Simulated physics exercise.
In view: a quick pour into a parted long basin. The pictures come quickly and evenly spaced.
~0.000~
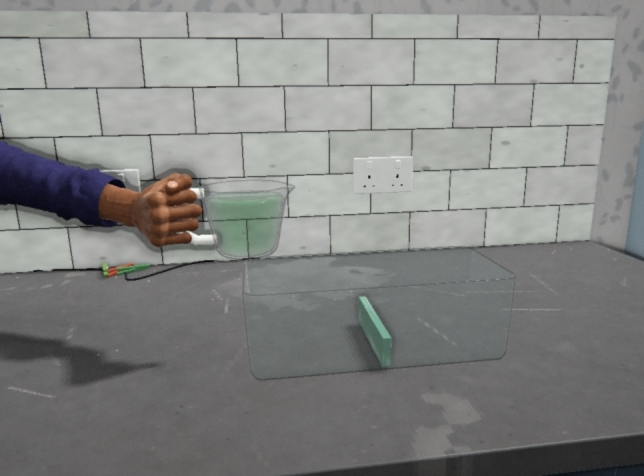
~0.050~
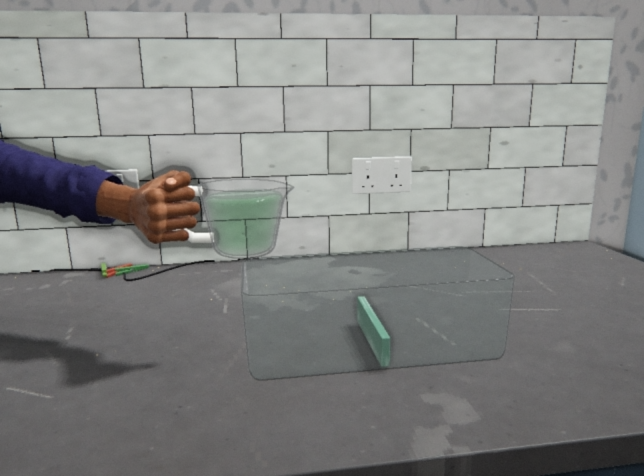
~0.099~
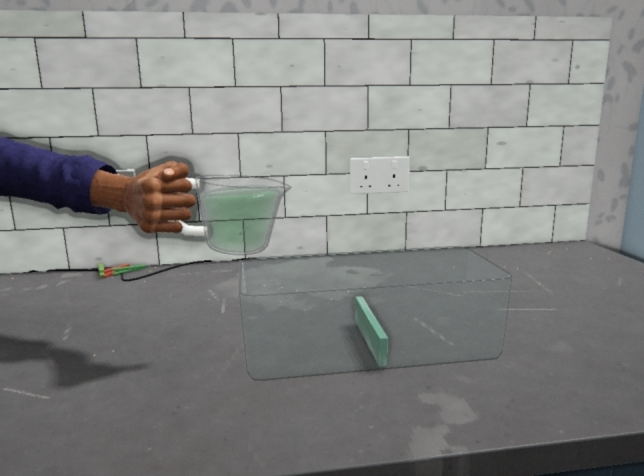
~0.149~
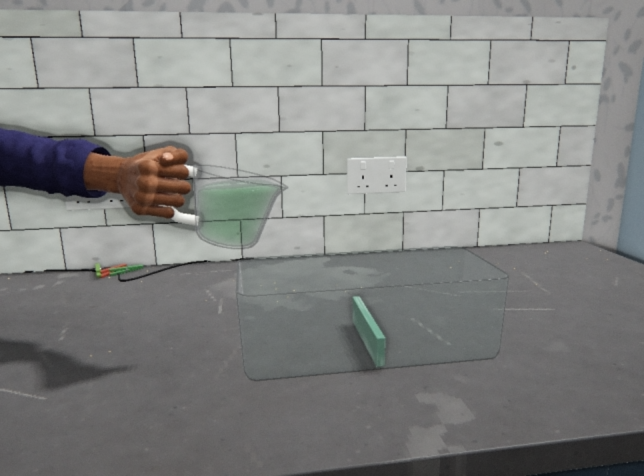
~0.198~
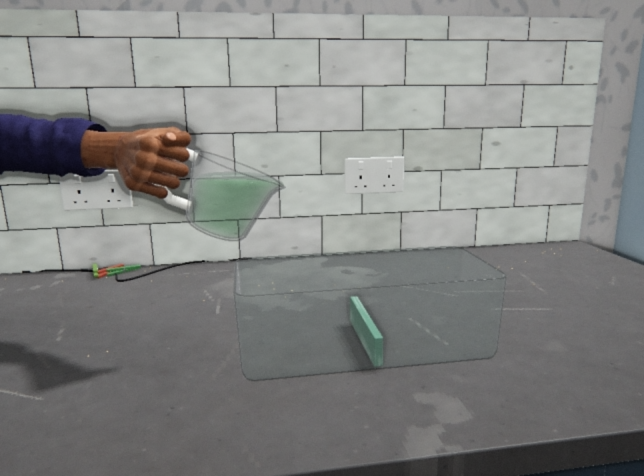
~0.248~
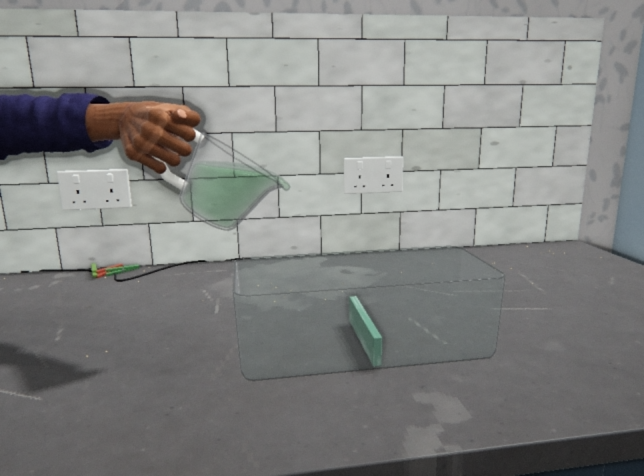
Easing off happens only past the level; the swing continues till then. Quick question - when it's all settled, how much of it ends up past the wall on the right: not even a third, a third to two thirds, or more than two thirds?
The share right of the wall fails to exceed two thirds but reaches one third.
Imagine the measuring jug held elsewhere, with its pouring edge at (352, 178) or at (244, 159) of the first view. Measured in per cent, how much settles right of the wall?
It would come to near 80 per cent, and then near 5 per cent.
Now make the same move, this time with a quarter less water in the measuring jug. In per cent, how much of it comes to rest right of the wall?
Roughly 50 in a hundred.
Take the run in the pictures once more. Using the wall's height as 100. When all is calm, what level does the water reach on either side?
Once it is still, the left part shows 20 per cent and the right part 20.
A moment on, the measuring jug is tipped on its side and 42 per cent is still to pour, 12 is left of the wall and 0 right of it.
Next, the measuring jug is tipped right over and 1 per cent is still to pour, 35 is left of the wall and 50 right of it.
Then the measuring jug is tipped right over and 0 per cent is still to pour, 40 is left of the wall and 54 right of it.
Later the measuring jug is tipped right over and 0 per cent is still to pour, 42 is left of the wall and 56 right of it.
Finally, 42 per cent lies left of the wall, 55 right of it and 2 outside.
